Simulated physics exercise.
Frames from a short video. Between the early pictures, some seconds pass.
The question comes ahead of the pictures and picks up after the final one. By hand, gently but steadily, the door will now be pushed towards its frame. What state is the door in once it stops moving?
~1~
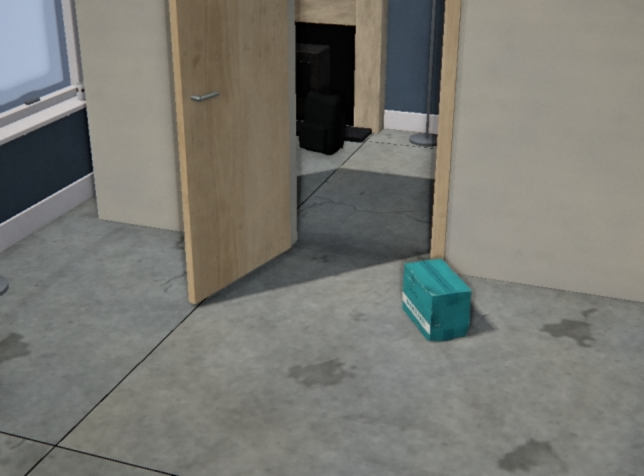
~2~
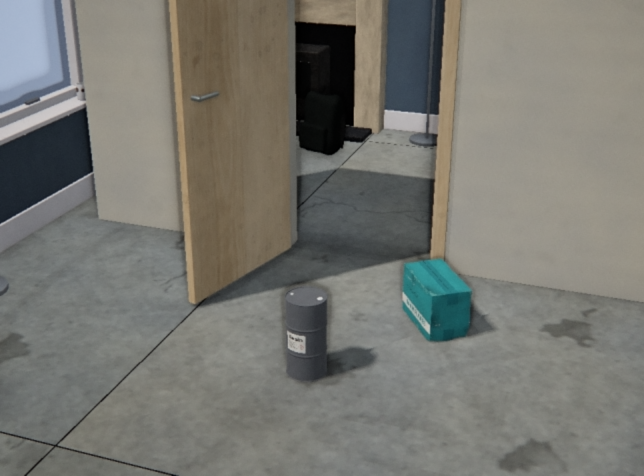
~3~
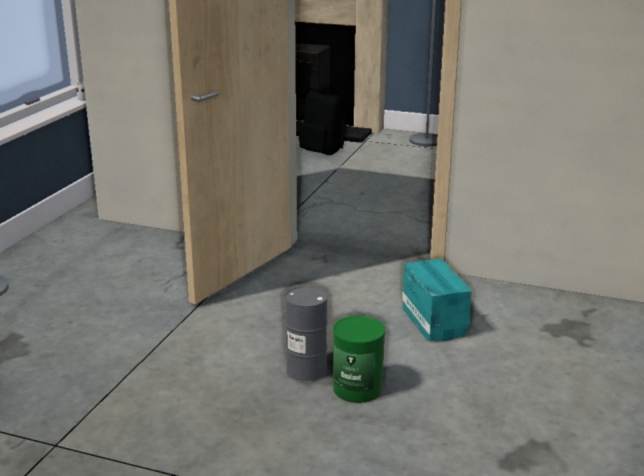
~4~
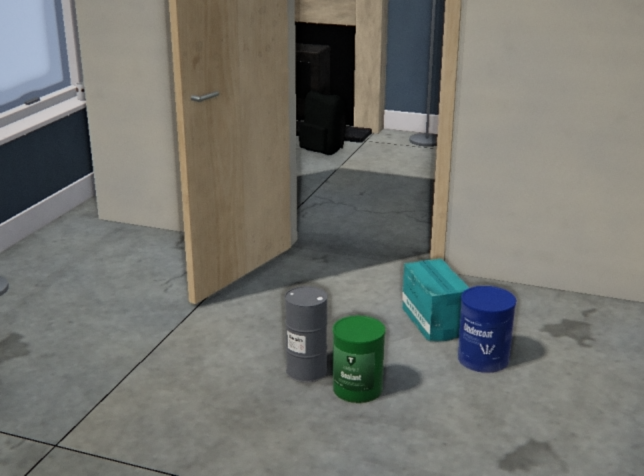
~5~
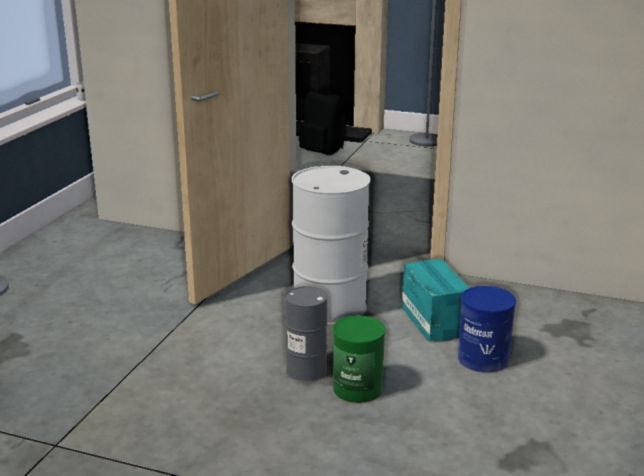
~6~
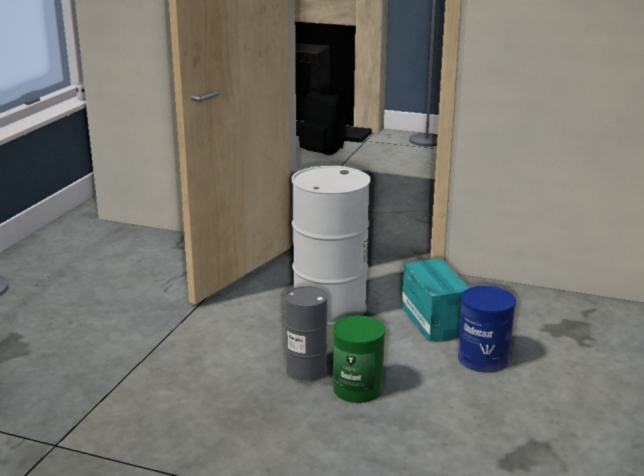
The door cannot travel further.
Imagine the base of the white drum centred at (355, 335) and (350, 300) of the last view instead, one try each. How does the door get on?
On the first try the door finishes its swing, and on the second it is obstructed.
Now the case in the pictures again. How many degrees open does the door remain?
Roughly 70 degrees open.
Then, 0.30 s on from there, door at 96°.
Then, 0.50 s on from there, door at 81°.
Then, 0.60 s on from there, door at 72°.
Then, 0.70 s on from there, door at 68°.
In the end, door at 68°; all 5 unmoved. At the end, from the last picture's camera, white drum near (331, 245).
